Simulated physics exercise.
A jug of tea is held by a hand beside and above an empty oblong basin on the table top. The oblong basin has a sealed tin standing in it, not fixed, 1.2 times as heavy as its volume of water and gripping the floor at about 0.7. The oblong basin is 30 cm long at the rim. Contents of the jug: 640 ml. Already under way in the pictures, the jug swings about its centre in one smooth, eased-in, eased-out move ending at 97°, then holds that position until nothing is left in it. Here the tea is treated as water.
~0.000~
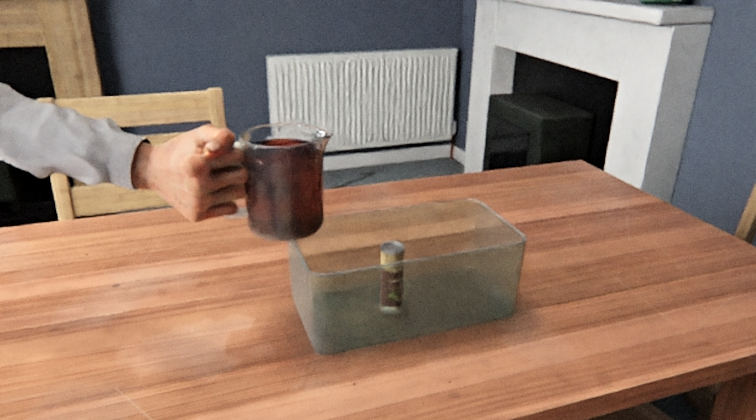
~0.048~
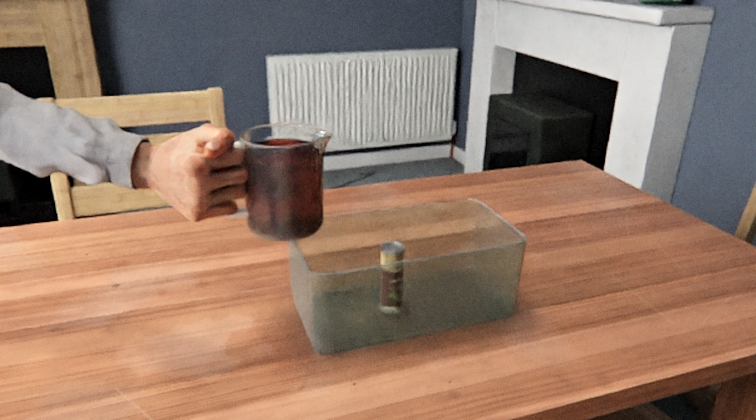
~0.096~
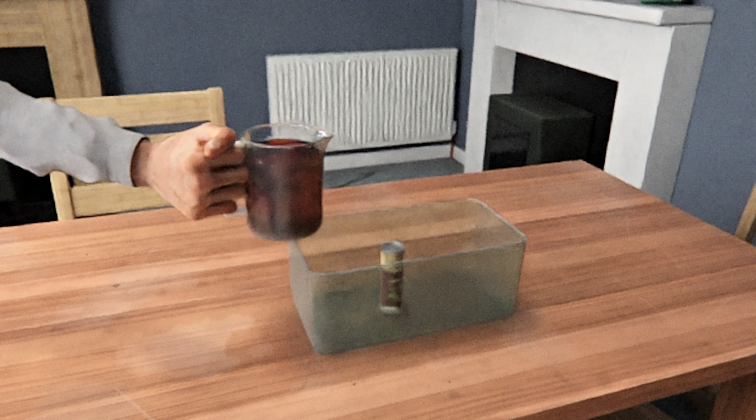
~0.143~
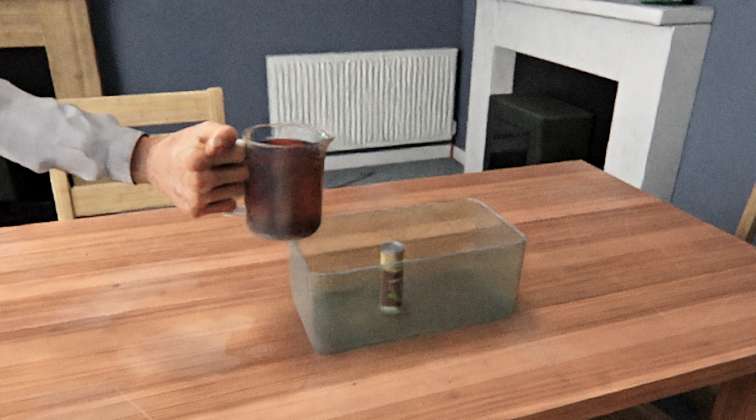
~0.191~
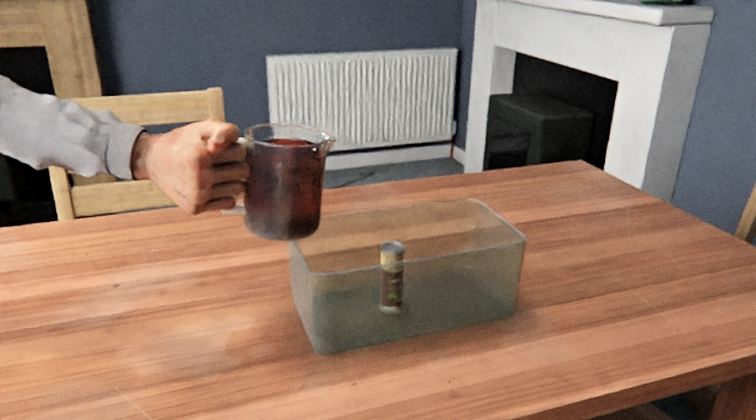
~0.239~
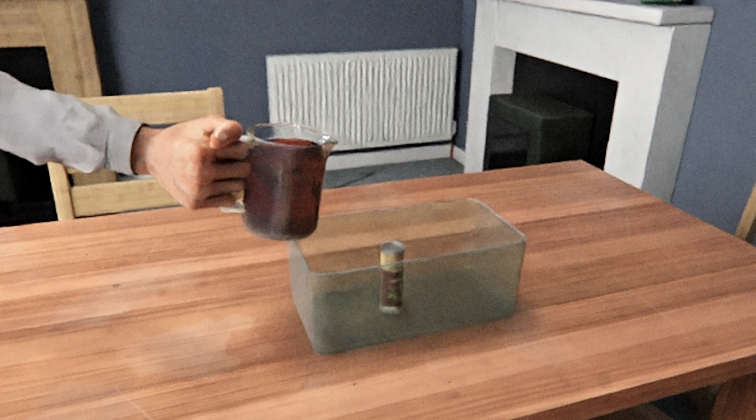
A room with blue-grey walls, a white radiator and a white fireplace is seen from slightly above a striped reddish-brown wooden table. On the left, a hand in a pale grey sleeve holds a clear jug of dark red-brown tea above and beside a clear, greenish oblong basin, with a small tin at its middle. The hand tilts the jug slightly to the right, while the camera stays still.
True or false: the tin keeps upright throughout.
False.
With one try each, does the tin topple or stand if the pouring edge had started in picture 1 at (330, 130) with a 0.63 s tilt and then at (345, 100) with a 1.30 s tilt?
Try 1: Tipped over; try 2: Still standing.
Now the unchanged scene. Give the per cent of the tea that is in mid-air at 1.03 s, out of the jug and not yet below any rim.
Estimated airborne part: Roughly 14 per cent.
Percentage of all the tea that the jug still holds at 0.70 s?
I reckon about 88 in a hundred is still held.
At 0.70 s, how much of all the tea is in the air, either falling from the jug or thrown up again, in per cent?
Some 10 % is the figure.
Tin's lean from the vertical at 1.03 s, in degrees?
I'd say it's tipped close to 0 degrees.
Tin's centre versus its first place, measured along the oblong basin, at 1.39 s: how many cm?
Estimate: Around 7 cm.
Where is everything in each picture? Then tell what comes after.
Tilt 0°; pouring edge (332, 132); surface from (243, 152) to (319, 145); the oblong basin's rim runs from (297, 249) to (501, 219); the tin's top is at (392, 249), in the first picture.
Tilt 0°; pouring edge (332, 133); surface from (243, 151) to (319, 145), in the second picture.
Tilt 1°; pouring edge (333, 133); surface from (244, 152) to (320, 145), in the third picture.
Tilt 3°; pouring edge (334, 135); surface from (245, 151) to (321, 146), in the fourth picture.
Tilt 5°; pouring edge (336, 137); surface from (246, 152) to (323, 146), in the fifth picture.
Tilt 8°; pouring edge (338, 139); surface from (248, 152) to (325, 145), in the sixth picture.
After 0.70 s the tilt is 56° and 87 per cent is still to pour; the tin stands where it began.
After 1.03 s the tilt is 89° and 43 per cent is still to pour; the tin stands where it began.
After 1.39 s the tilt is 97° and 9 per cent is still to pour; the tin lies on its side.
After 1.77 s the tilt is 97° and 1 per cent is still to pour; the tin lies on its side.
In the end the tin lies on its side.
